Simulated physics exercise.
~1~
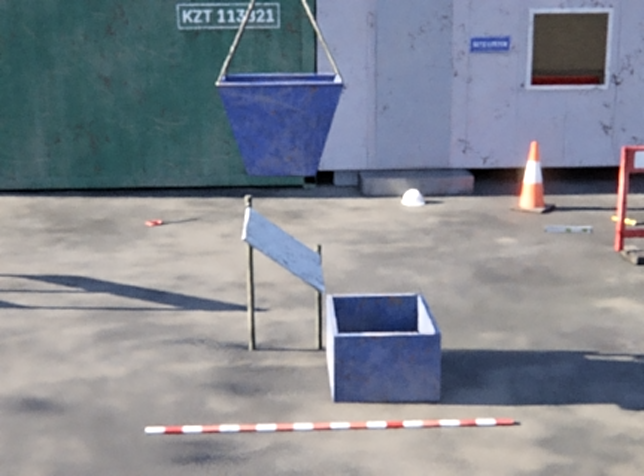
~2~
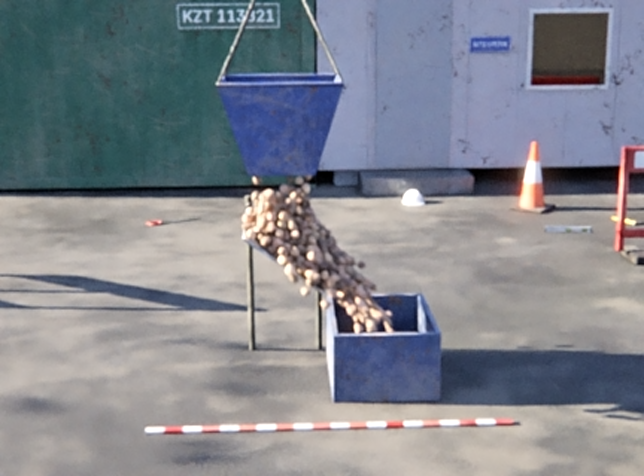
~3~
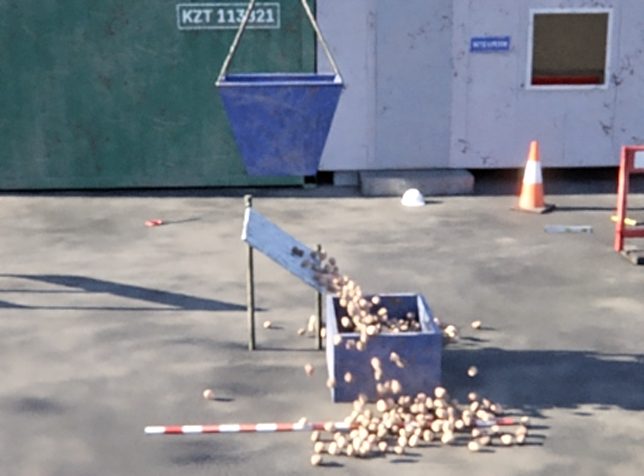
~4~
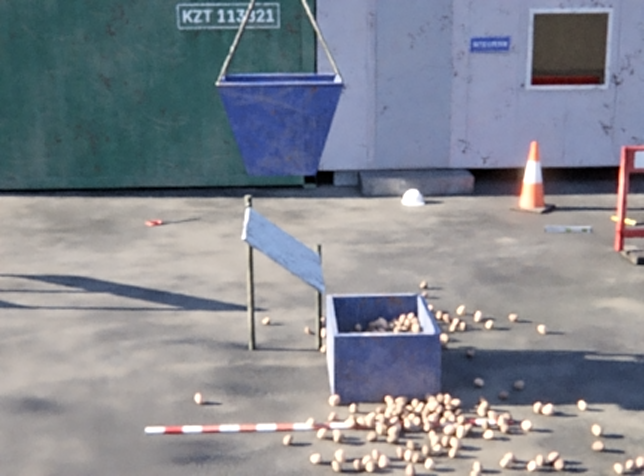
A heap of rounded stones dropped from a hanging blue hopper and poured down a sloping steel plate toward an open bin, leaving many inside while others spilled over the front and right, scattering across the ground and the striped staff.
